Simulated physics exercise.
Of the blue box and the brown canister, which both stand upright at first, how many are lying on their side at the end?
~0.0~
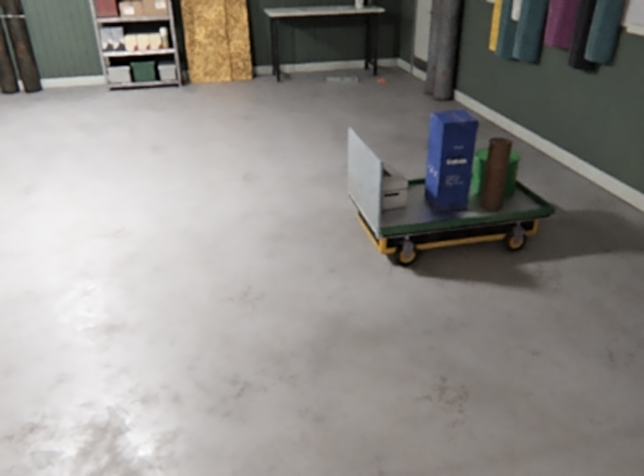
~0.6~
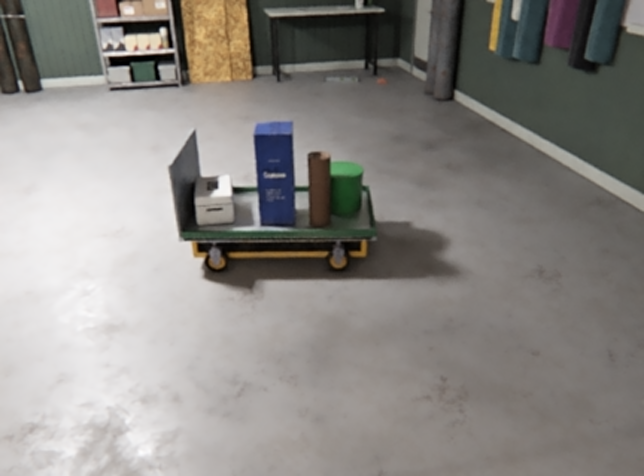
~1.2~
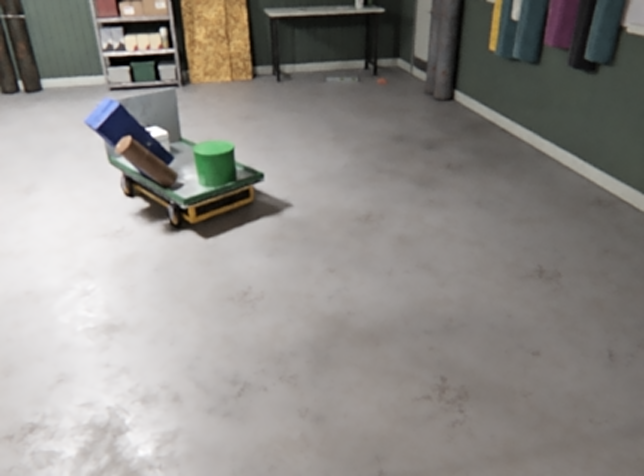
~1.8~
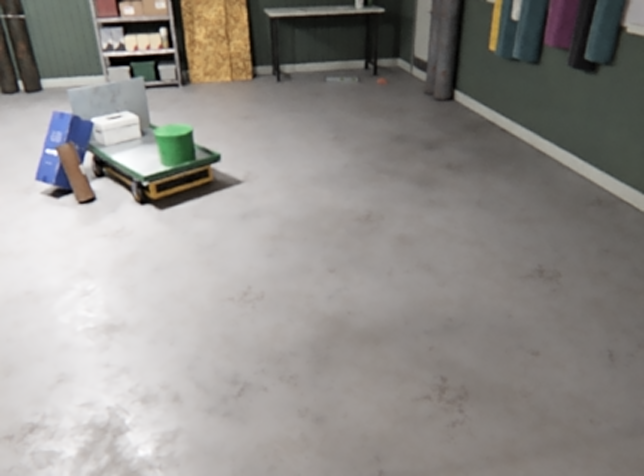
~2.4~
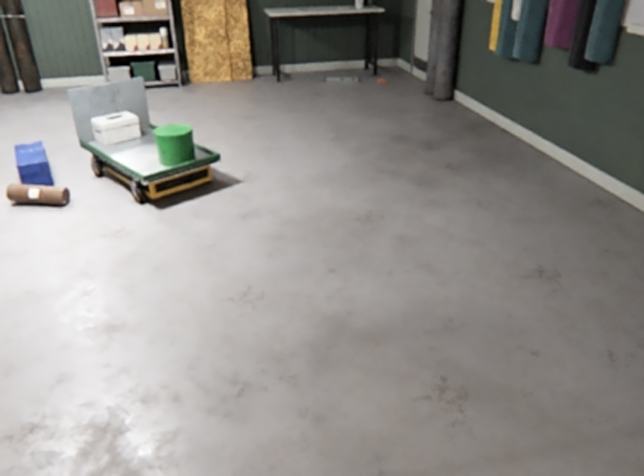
Two of them are. Both the blue box and the brown canister end up lying on their side on the floor.
